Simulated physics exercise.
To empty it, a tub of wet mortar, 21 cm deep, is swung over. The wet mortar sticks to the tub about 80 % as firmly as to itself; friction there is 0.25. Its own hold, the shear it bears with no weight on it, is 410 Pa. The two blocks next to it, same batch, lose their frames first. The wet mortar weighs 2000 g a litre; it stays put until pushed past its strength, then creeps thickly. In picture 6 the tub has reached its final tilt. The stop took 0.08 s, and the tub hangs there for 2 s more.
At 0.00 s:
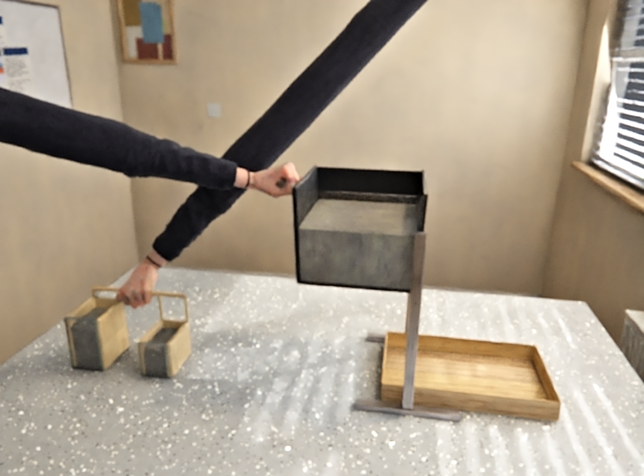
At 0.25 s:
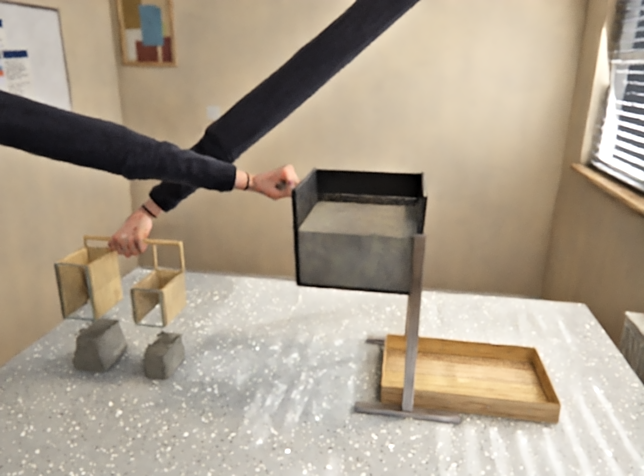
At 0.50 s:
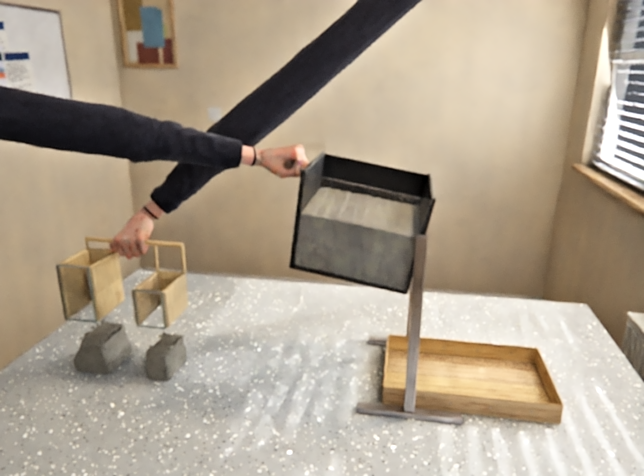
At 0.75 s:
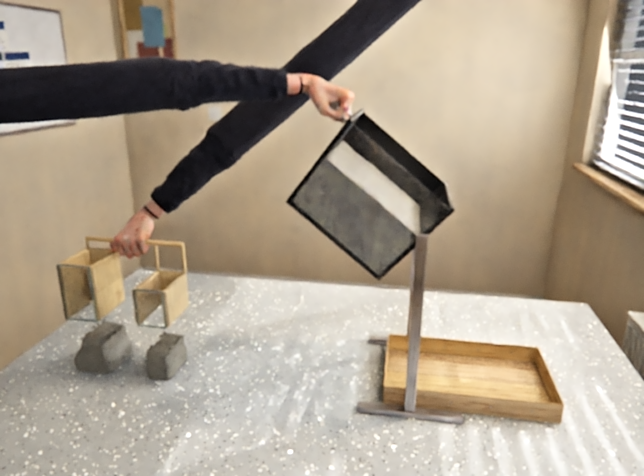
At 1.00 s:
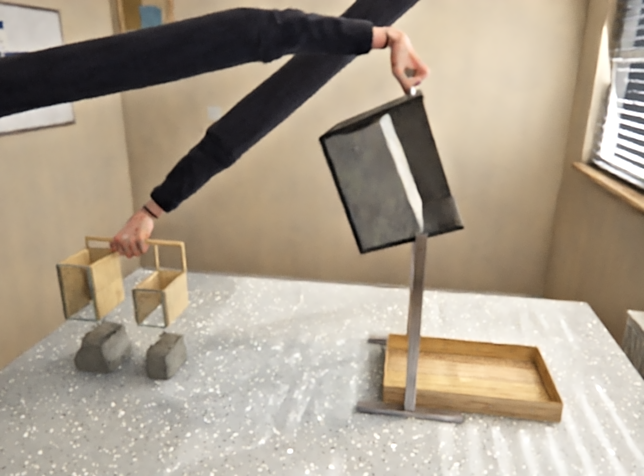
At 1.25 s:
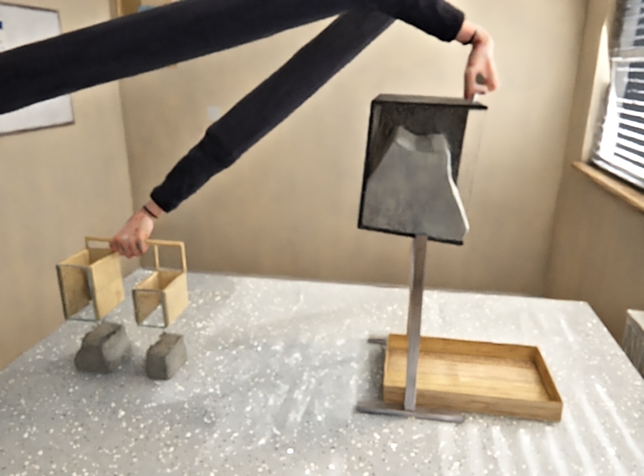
One hand lifted a pair of wooden moulds off two grey lumps, which sagged slightly, then the other swung a dark tub of wet mortar up and over to the right, onto its side.
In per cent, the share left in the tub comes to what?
Close to 45 per cent.
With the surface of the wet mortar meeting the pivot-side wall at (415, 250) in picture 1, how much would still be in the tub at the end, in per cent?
In that case some 65 per cent.
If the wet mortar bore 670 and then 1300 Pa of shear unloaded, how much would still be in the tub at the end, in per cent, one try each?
In that order: 55 %, 100 %.
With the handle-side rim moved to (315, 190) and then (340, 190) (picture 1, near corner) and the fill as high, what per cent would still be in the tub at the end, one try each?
In that order: 55 %, 75 %.
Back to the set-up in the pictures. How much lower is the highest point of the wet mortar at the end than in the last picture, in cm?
Some 11 cm.
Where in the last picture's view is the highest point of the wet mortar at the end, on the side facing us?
At about (398, 194).
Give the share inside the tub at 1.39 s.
Near 75 %.
By 1.39 s, the tub is at 94 degrees and holds 76 %.
By 1.56 s, the tub is at 94 degrees and holds 53 %.
By 1.73 s, the tub is at 94 degrees and holds 45 %.
By 1.90 s, the tub is at 94 degrees and holds 45 %.
By 3.25 s, at the end, the tub is at 94 degrees and holds 45 %.
